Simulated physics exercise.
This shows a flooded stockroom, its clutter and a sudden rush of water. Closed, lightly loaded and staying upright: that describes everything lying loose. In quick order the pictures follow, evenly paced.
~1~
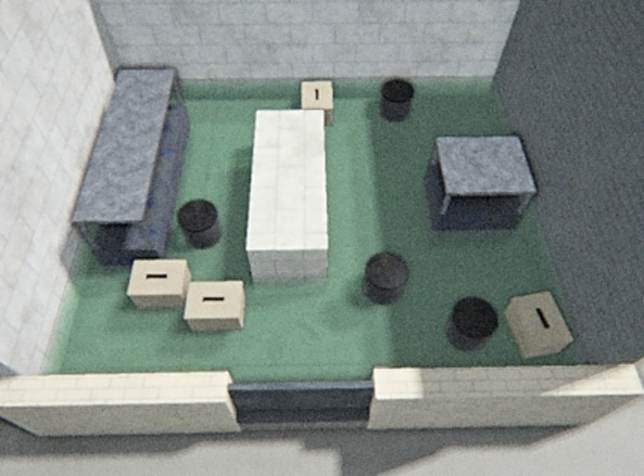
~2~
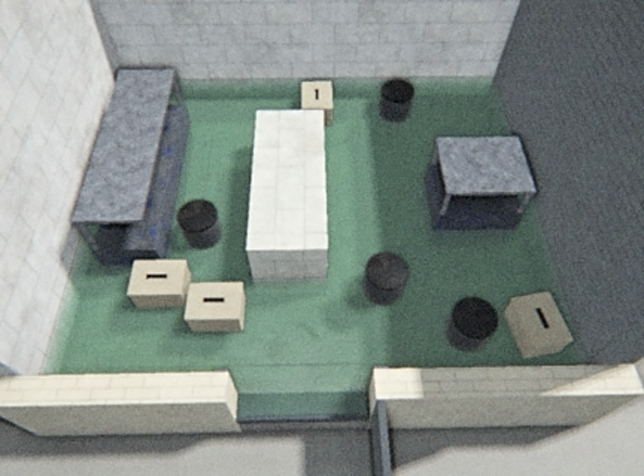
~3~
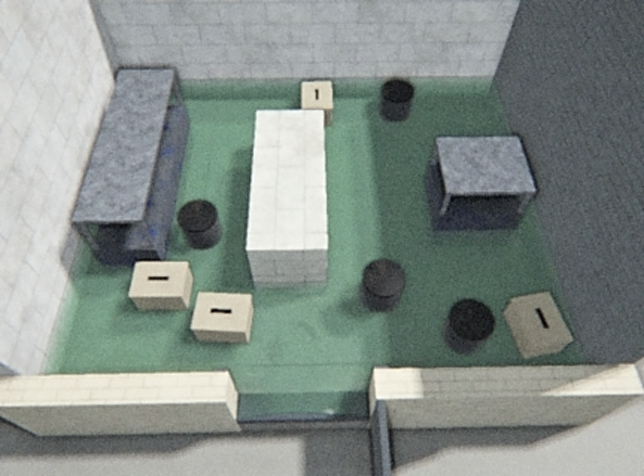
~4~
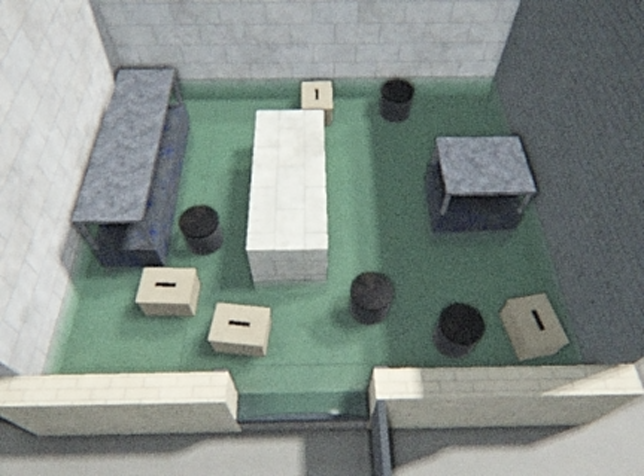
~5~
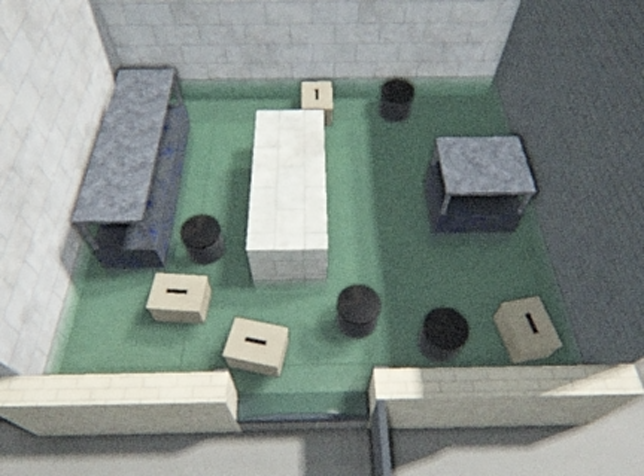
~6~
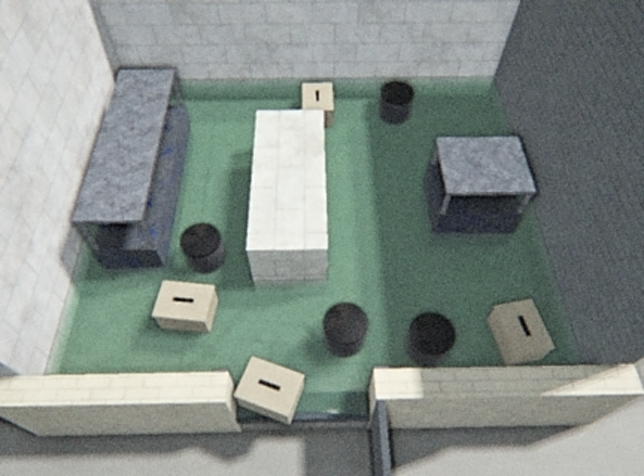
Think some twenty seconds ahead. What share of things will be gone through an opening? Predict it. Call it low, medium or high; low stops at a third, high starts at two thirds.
High.
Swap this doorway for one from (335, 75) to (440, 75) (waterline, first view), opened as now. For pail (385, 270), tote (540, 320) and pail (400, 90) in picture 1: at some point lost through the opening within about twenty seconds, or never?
Taking them one after another, flushed away, then held back, then flushed away.
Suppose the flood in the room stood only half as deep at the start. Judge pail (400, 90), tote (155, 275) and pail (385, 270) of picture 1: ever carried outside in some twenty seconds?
Going item by item, that's still there, then exited, then exited.
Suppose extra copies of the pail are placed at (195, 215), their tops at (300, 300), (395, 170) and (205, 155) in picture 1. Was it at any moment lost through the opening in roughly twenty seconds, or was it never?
Summary in sequence: Exits at some point, exits at some point, exits at some point.
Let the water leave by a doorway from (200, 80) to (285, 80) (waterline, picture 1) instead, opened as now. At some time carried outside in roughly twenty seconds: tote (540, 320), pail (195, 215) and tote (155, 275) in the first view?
First never leaves, second escapes, third escapes.
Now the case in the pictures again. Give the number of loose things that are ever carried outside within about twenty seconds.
Exactly 6.
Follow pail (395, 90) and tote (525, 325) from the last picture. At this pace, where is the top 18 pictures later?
About (380, 128) and (433, 344).
A moment on, 2 of 8 are out; 6 afloat.
Next, 5 of 8 are out; 3 afloat.
Later, 6 of 8 are out; 2 afloat.
In the end, 6 of 8 are out; 2 afloat.
